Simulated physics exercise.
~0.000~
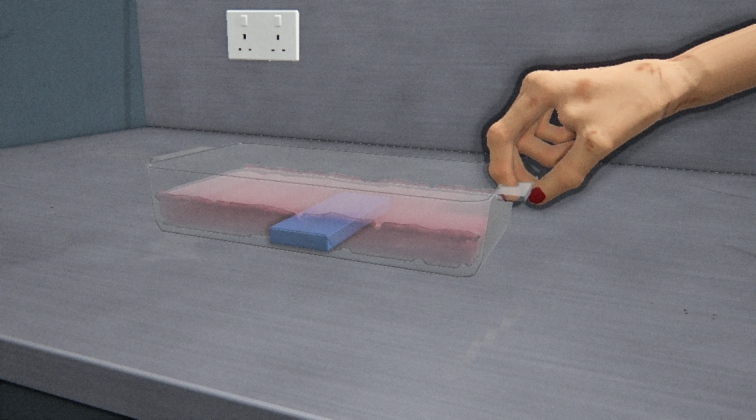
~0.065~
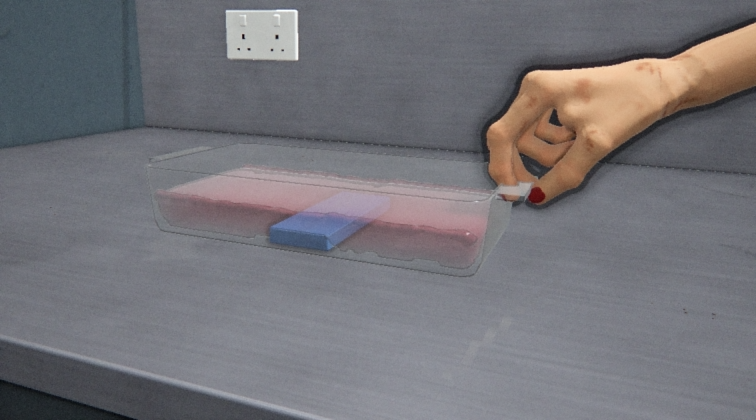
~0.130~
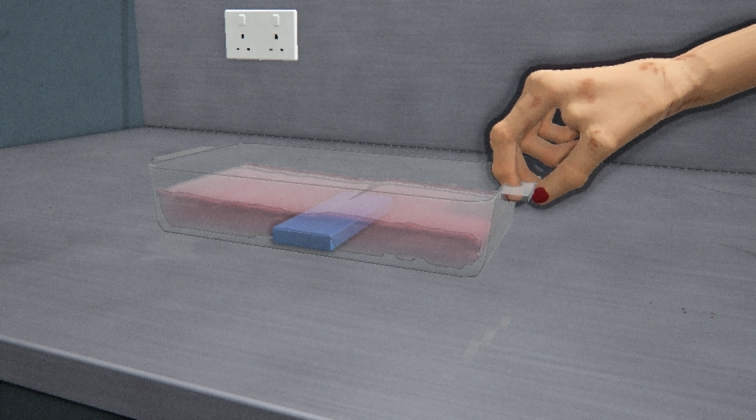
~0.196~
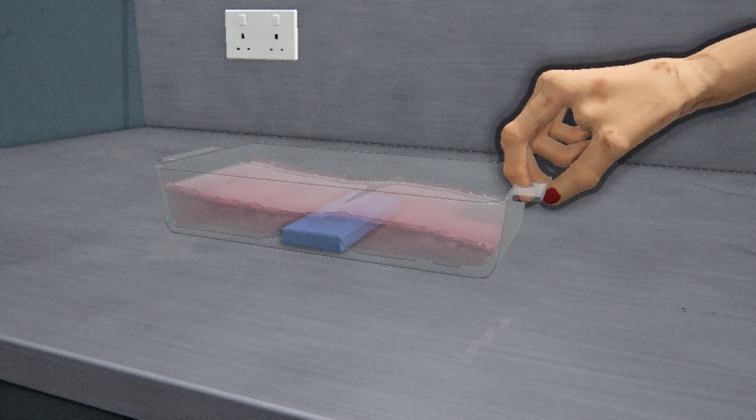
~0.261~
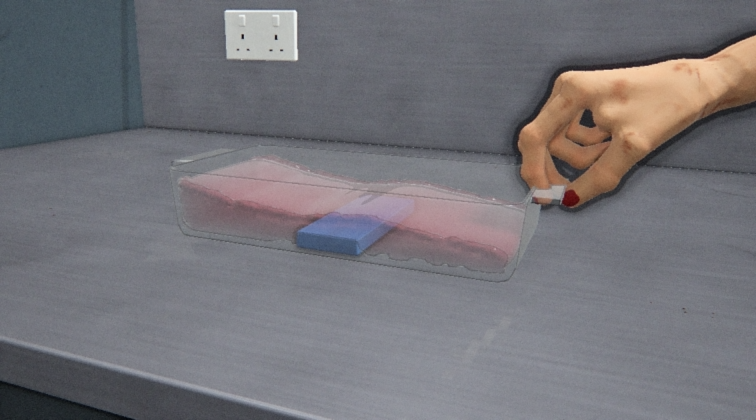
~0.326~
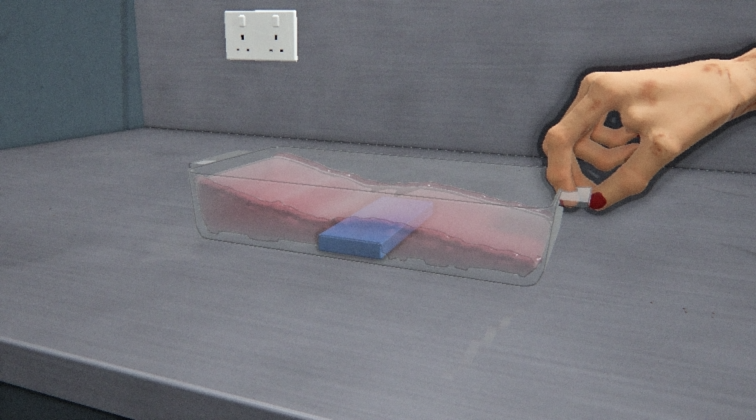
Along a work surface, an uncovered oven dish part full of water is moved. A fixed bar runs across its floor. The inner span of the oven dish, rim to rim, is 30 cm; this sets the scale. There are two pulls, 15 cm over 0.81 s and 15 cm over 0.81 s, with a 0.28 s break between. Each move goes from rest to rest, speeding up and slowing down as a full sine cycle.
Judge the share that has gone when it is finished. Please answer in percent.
Loss: About 12 per cent.
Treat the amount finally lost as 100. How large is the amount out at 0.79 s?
Close to 0 in a hundred.
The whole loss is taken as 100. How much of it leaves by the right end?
Right end fraction of spill: About 60 in a hundred.
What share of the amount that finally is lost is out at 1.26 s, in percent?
It comes to something like 30 per cent at that moment.
By 0.79 s it has gone 15 cm; 0 per cent is out over the left end and 0 over the right.
By 1.26 s it has gone 16 cm; 0 per cent is out over the left end and 3 over the right.
By 1.73 s it has gone 29 cm; 4 per cent is out over the left end and 3 over the right.
By 2.20 s it has gone 30 cm; 4 per cent is out over the left end and 8 over the right.
At rest 12 per cent is out in all, 4 of it over the left end.
